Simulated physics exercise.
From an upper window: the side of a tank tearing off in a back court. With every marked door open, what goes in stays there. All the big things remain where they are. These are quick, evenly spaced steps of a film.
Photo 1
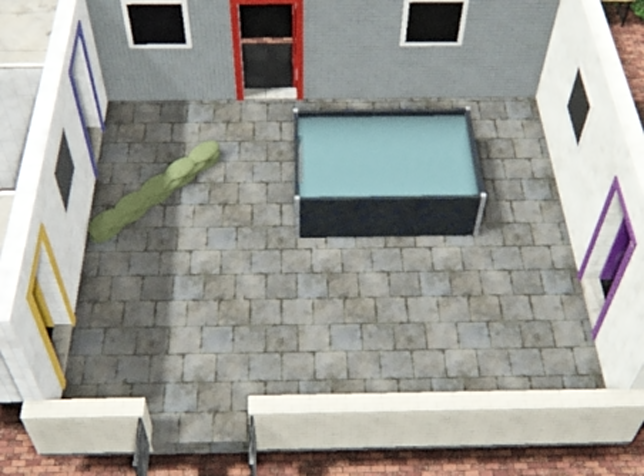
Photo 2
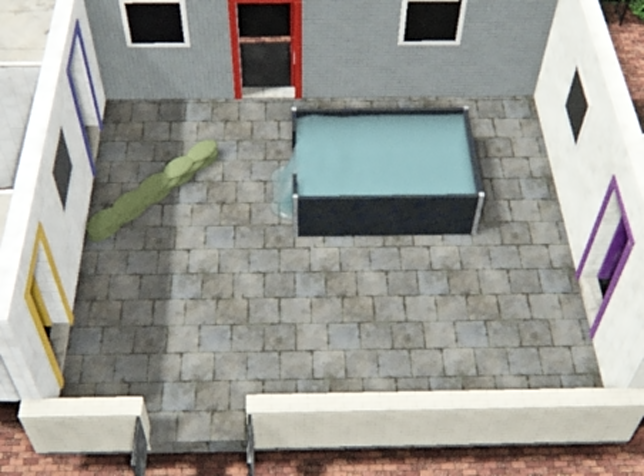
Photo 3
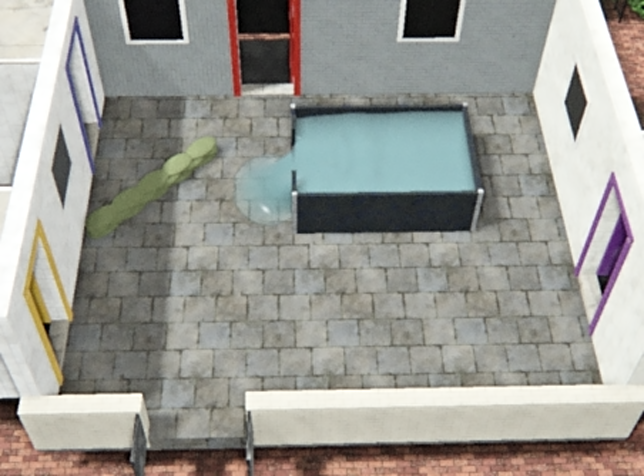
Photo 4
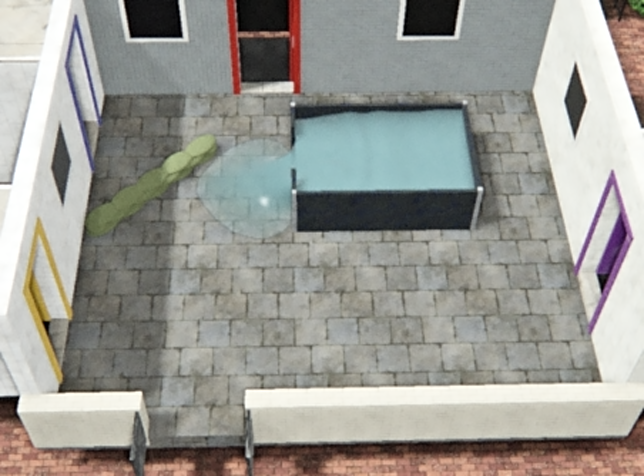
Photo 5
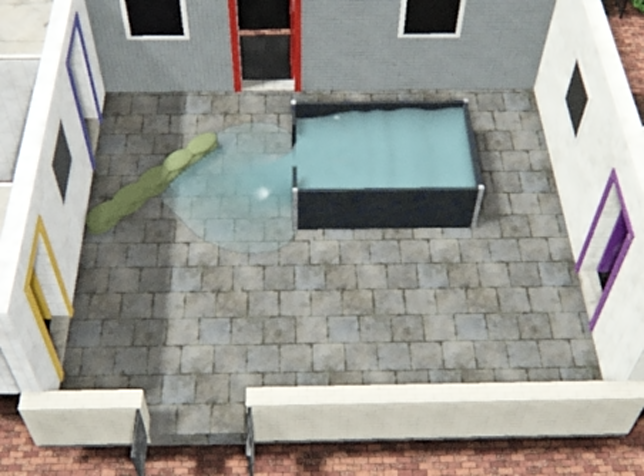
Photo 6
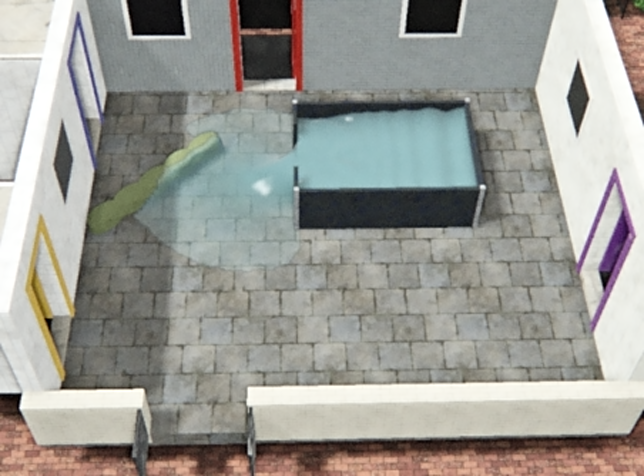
In this clip, still water sits in an open tank in a paved courtyard, then pours out through its left side and fans across the paving leftward, reaching a long green hedge-like shape and spreading along it.
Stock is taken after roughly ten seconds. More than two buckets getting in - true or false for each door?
Purple door: False; red door: True; blue door: False; yellow door: True.
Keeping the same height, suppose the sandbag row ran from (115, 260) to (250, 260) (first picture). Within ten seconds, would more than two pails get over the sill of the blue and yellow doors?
The blue door overtops it and the yellow door falls short.
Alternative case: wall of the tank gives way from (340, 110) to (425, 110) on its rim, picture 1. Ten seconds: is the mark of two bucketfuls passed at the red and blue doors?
Result - red: Above the limit; blue: Above the limit.
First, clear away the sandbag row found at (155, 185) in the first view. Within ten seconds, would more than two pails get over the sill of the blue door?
Looks like the blue one overshoots the threshold.
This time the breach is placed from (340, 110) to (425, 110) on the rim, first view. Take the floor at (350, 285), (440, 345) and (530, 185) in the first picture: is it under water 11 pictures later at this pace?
The first spot is spared, the second spared and the third soaked.
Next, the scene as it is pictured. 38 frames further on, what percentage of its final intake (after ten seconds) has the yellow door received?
Some 65 per cent.
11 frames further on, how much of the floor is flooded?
I'd put it at roughly 35 per cent.
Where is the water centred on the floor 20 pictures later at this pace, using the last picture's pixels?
I'd point to (271, 216).
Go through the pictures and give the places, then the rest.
In the first frame, still water in the open tank at (386, 156).
In the second frame, the front is at (284, 215), out from the gap at (297, 179).
In the third frame, the front is at (240, 203), out from the gap at (296, 177).
In the fourth frame, water pours out at (295, 176) and has run to (202, 193).
In the fifth frame, the front is at (164, 194), out from the gap at (296, 172).
In the sixth frame, water pours out at (298, 172) and has run to (139, 215).
A moment on, water covers 25 % of the floor; the purple door not reached, the red door wet at the sill, nothing in, the blue door not reached, the yellow door not reached.
Next, water covers 35 % of the floor; the purple door not reached, the red door wet at the sill, nothing in, the blue door wet at the sill, nothing in, the yellow door under two buckets in.
Then, water covers 45 % of the floor; the purple door not reached, the red door under two buckets in, the blue door wet at the sill, nothing in, the yellow door over two buckets in.
Later, water covers 80 % of the floor; the purple door wet at the sill, nothing in, the red door over two buckets in, the blue door wet at the sill, nothing in, the yellow door far over two buckets in.
In the end, water covers 95 % of the floor; the purple door wet at the sill, nothing in, the red door over two buckets in, the blue door wet at the sill, nothing in, the yellow door far over two buckets in.
